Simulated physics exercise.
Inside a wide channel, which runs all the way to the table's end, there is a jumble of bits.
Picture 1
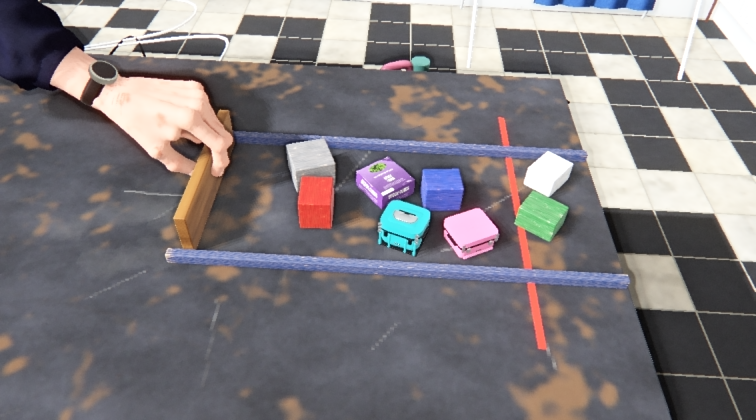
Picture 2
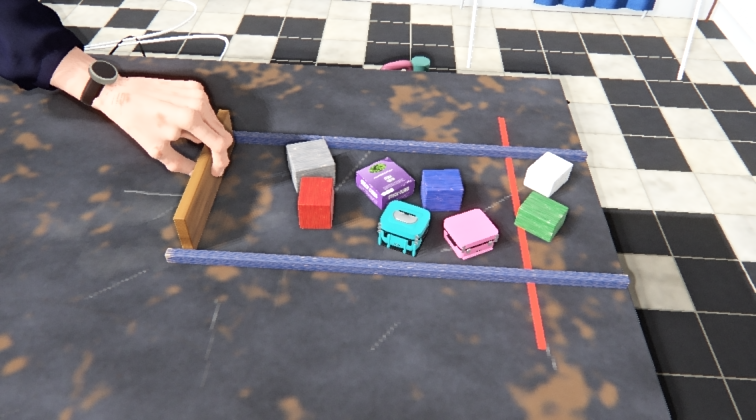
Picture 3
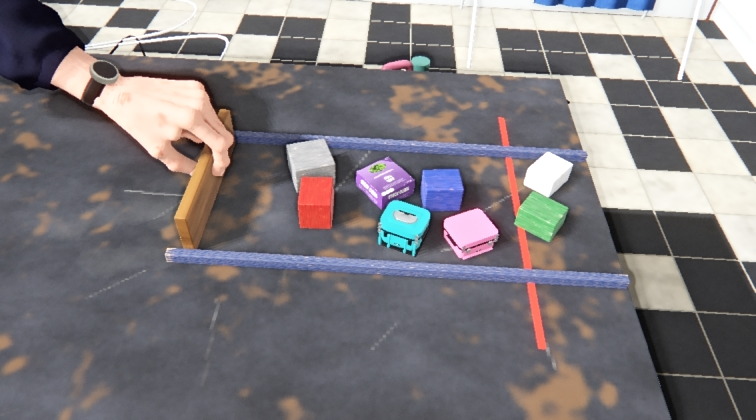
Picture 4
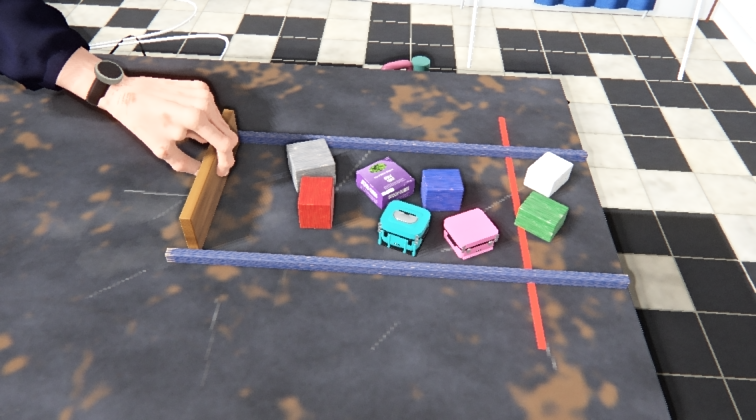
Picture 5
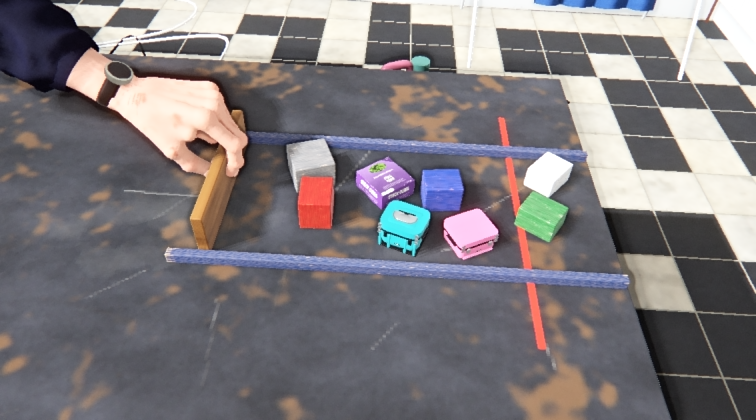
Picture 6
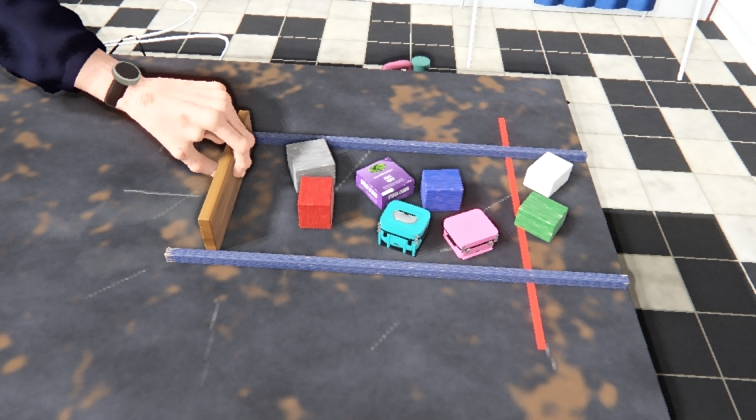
A wooden board, held upright by a hand, slid slightly to the right between two blue rails, while the coloured blocks and small cases ahead of it stayed still around the red tape.
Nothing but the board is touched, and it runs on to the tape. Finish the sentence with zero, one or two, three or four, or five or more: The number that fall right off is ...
The number that fall right off is one or two.
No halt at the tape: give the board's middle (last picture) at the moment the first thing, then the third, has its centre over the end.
Its centre point is roughly (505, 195) and later (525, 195).
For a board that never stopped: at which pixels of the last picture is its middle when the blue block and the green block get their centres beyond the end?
Middle approx. at (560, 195), then approx. at (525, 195).
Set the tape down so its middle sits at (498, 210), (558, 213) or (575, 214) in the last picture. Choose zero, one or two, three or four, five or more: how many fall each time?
Tape one gives no fall at all, tape two gives three or four, and tape three gives 5 or more.
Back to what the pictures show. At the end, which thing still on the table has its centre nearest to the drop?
Result - the pink case.
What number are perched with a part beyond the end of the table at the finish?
The answer comes to 2.
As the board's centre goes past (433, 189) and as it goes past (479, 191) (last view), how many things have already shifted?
The count reaches 6 first and 8 second.
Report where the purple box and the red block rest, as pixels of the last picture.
They end up close to (573, 176) and (539, 215).
Early on, none off yet; white block at rest near (548, 174); green block at rest near (541, 216); pink case at rest near (469, 235).
A while later, none off yet; white block at rest near (548, 174); green block at rest near (541, 216); pink case travelled about its own width near (536, 252).
Finally, the number that fall off is one or two; lost, white block.
